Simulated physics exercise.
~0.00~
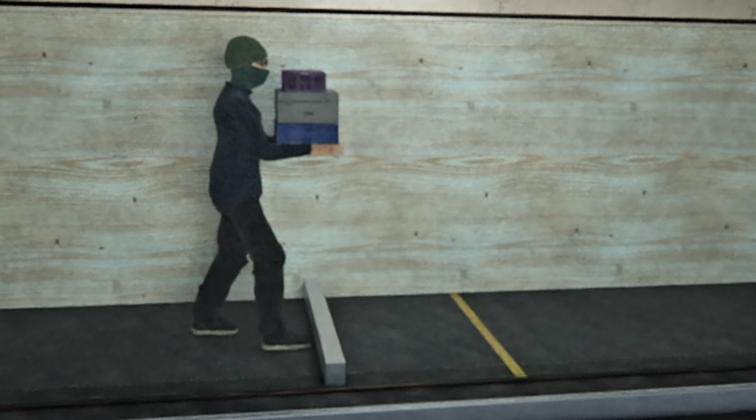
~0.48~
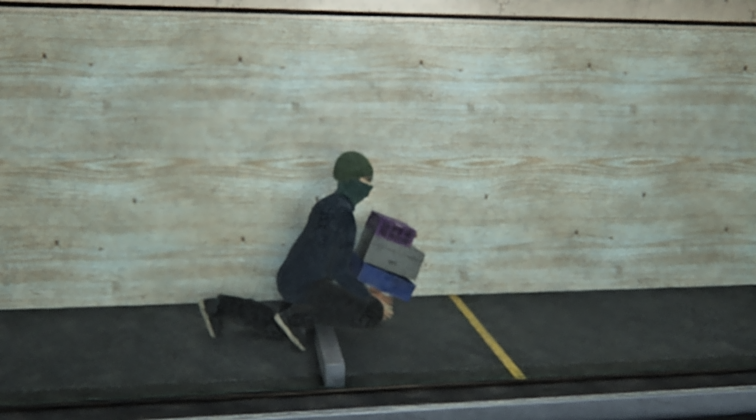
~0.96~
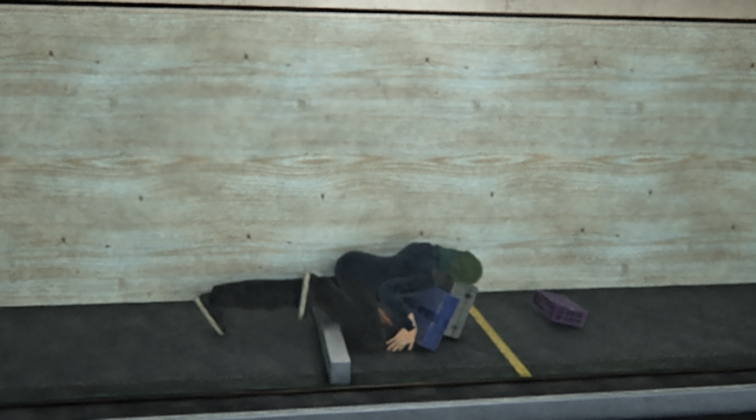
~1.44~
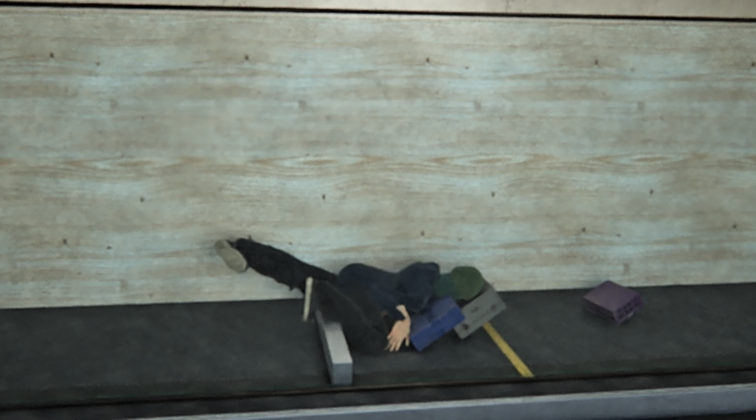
A person in a dark green mask carrying three stacked boxes dropped to their knees at a floor rail and pitched forward, spilling the boxes; the purple crate tumbled past the yellow line, while the head, grey toolbox and blue carton stopped short.
